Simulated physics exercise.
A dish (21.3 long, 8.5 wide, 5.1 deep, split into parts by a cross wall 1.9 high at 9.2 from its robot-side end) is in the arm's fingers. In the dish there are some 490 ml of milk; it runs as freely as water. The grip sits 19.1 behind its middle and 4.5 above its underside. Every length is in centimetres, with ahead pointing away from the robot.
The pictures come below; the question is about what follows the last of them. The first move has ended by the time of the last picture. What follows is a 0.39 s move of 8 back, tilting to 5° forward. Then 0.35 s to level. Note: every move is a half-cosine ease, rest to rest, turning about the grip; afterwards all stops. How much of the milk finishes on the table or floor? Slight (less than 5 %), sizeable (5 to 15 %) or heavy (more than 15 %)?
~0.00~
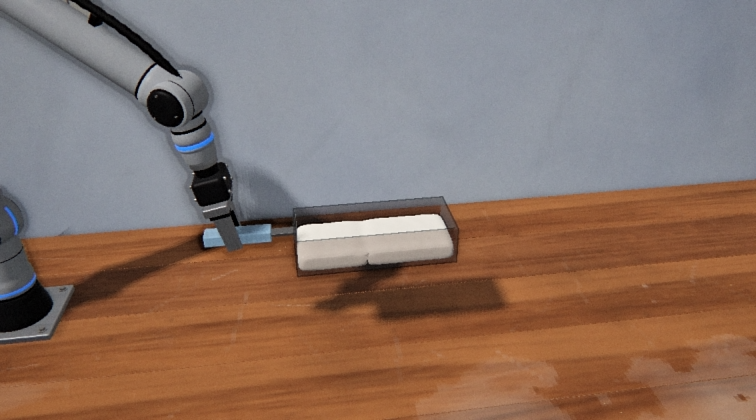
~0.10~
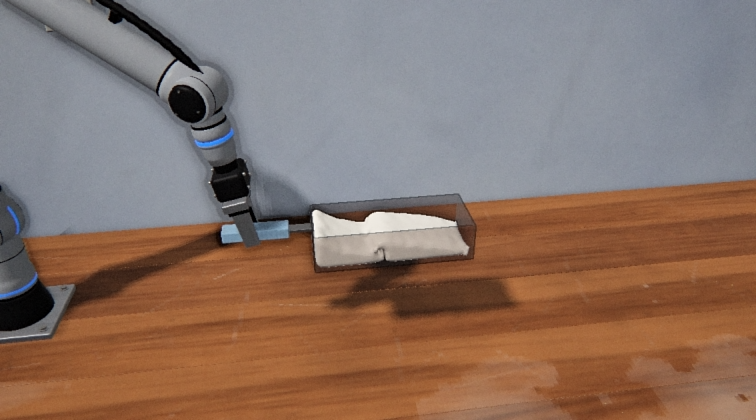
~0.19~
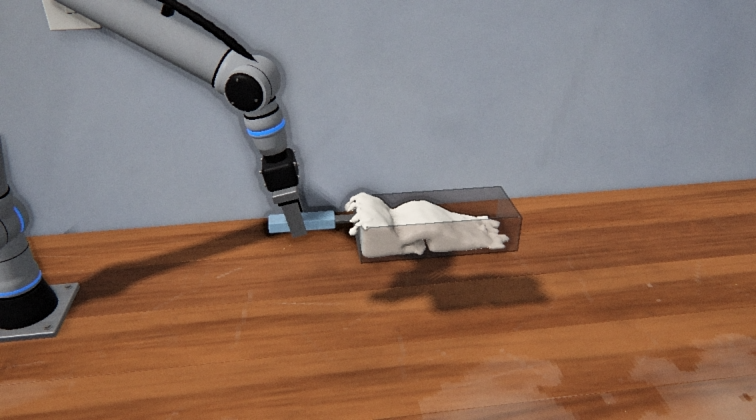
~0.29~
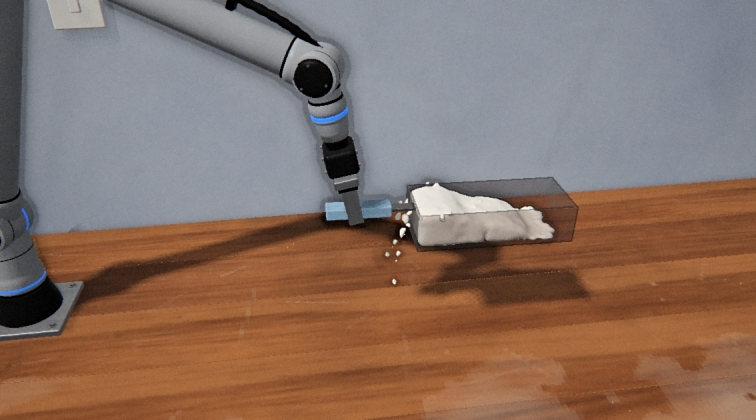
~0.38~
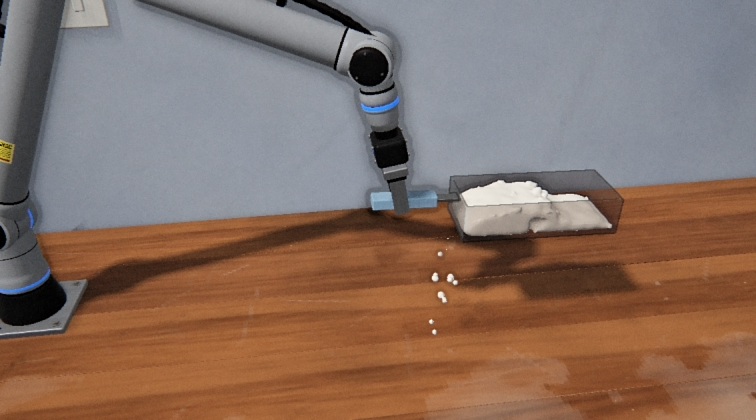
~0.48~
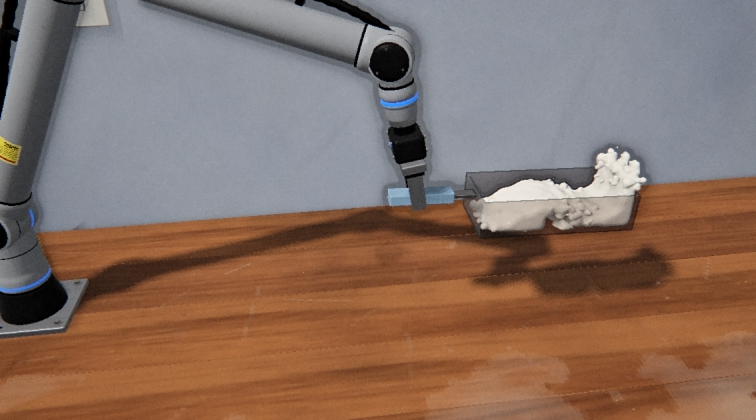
Heavy.
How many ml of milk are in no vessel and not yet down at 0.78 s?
Reading: Near 120 ml.
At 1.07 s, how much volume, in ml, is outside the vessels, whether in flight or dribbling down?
Amount outside the vessels: Near 5 ml.
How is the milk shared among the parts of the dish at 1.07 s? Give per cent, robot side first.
I'd say around 35 per cent sits robot-side, with around 35 per cent far-side.
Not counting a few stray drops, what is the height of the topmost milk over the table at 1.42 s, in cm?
Roughly 22 centimetres at most.
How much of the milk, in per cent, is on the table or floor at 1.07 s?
I'd say some 30 per cent of it.
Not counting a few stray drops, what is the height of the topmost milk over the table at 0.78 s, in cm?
It reaches roughly 23 centimetres.
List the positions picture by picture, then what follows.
The first picture shows the dish floor at (374, 249), level; upper third of the milk around (377, 235), from x 300 to 455, top at y 215; 280 ml in the far-side part, 210 ml in the robot-side part.
The second picture shows the dish floor at (390, 246), level; upper third of the milk around (372, 231), from x 315 to 470, top at y 210; 255 ml in the far-side part, 235 ml in the robot-side part.
The third picture shows the dish floor at (433, 237), level; upper third of the milk around (381, 217), from x 345 to 510, top at y 195; 305 ml in the robot-side part, 185 ml in the far-side part, 5 ml in the air or running down outside.
The fourth picture shows the dish floor at (487, 227), tilted 1° forward; upper third of the milk around (440, 207), from x 385 to 570, top at y 185; 330 ml in the robot-side part, 150 ml in the far-side part, 10 ml in the air or running down outside.
The fifth picture shows the dish floor at (529, 218), tilted 2° forward; upper third of the milk around (507, 200), from x 425 to 610, top at y 175; 270 ml in the robot-side part, 205 ml in the far-side part, 10 ml in the air or running down outside.
The sixth picture shows the dish floor at (545, 215), tilted 2° forward; upper third of the milk around (594, 189), from x 465 to 645, top at y 145; 300 ml in the far-side part, 180 ml in the robot-side part, 10 ml on the table or floor, 5 ml in the air or running down outside.
After 0.78 s, tilted 5° forward, liquid up to 24 above the table; 260 ml in the far-side part, 95 ml in the robot-side part, 20 ml on the table or floor, 120 ml in the air or running down outside.
After 1.07 s, tilted 2° forward, liquid up to 25 above the table; 175 ml in the far-side part, 170 ml in the robot-side part, 140 ml on the table or floor, 5 ml in the air or running down outside.
After 1.42 s, level, liquid up to 23 above the table; 190 ml in the far-side part, 160 ml in the robot-side part, 145 ml on the table or floor.
After 2.22 s, level, liquid up to 23 above the table; 180 ml in the far-side part, 170 ml in the robot-side part, 145 ml on the table or floor.
In the end, 180 ml in the far-side part, 170 ml in the robot-side part, 145 ml on the table or floor. That is 29 % on the table or floor.
